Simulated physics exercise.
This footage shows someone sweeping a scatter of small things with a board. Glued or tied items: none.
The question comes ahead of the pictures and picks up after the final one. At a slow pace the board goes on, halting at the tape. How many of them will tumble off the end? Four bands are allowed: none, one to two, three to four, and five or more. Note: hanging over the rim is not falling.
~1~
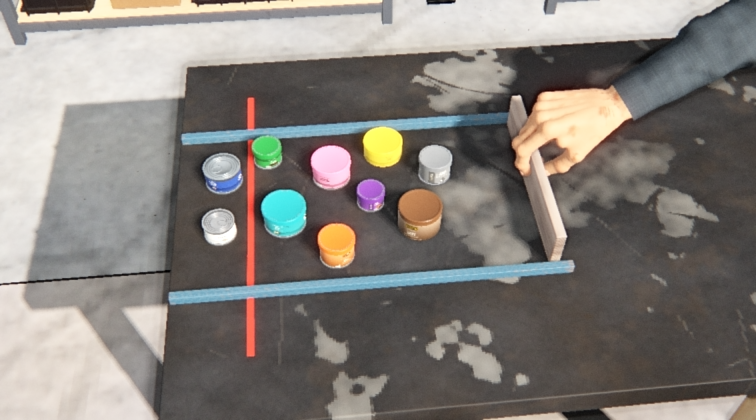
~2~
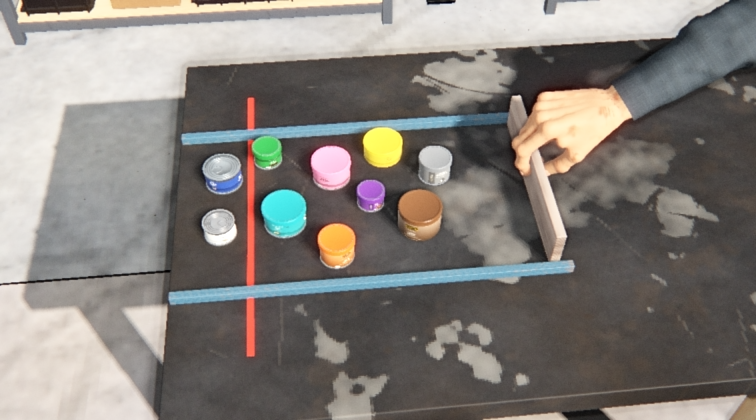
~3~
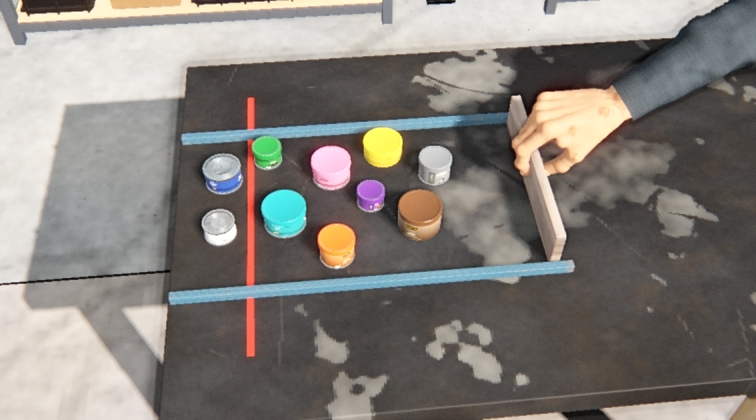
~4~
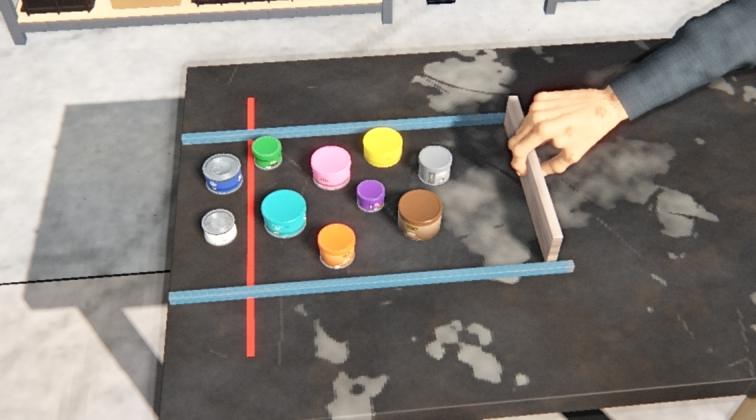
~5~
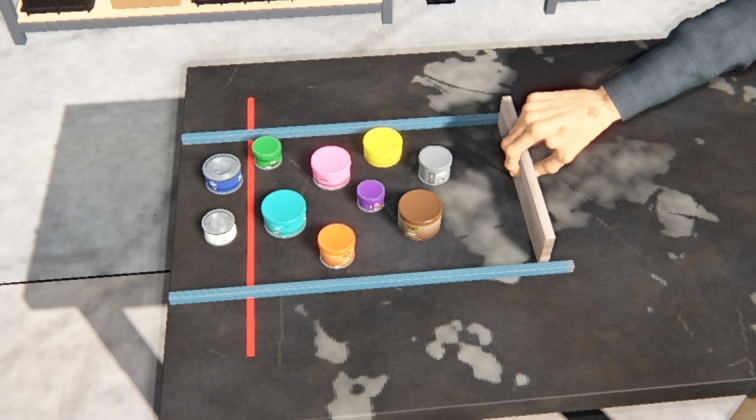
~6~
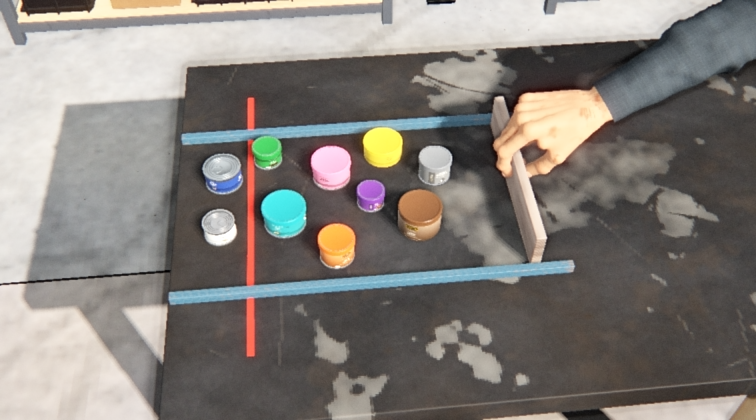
Pretty sure the pieces that leave the surface number one or two this time.
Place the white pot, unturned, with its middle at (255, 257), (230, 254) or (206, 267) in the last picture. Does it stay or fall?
Order of tries: On, on, on.
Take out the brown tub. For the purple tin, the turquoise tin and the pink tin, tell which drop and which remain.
Purple tin: Still there; turquoise tin: Still there; pink tin: Still there.
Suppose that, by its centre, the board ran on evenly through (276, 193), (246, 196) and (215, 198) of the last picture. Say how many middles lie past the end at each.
Counts by place: 0 / 1 / 5.
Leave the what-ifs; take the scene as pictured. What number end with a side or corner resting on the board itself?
It adds up to 5.
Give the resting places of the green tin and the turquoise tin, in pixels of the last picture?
Green tin: (201, 147); turquoise tin: (200, 207).
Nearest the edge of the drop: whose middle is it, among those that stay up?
It would be the white pot.
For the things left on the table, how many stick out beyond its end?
The total comes out at 0.
Early on, none off yet; white pot at rest near (220, 228); blue tin at rest near (223, 174); green tin at rest near (267, 153).
Finally, the number that fall off is one or two; lost, blue tin.
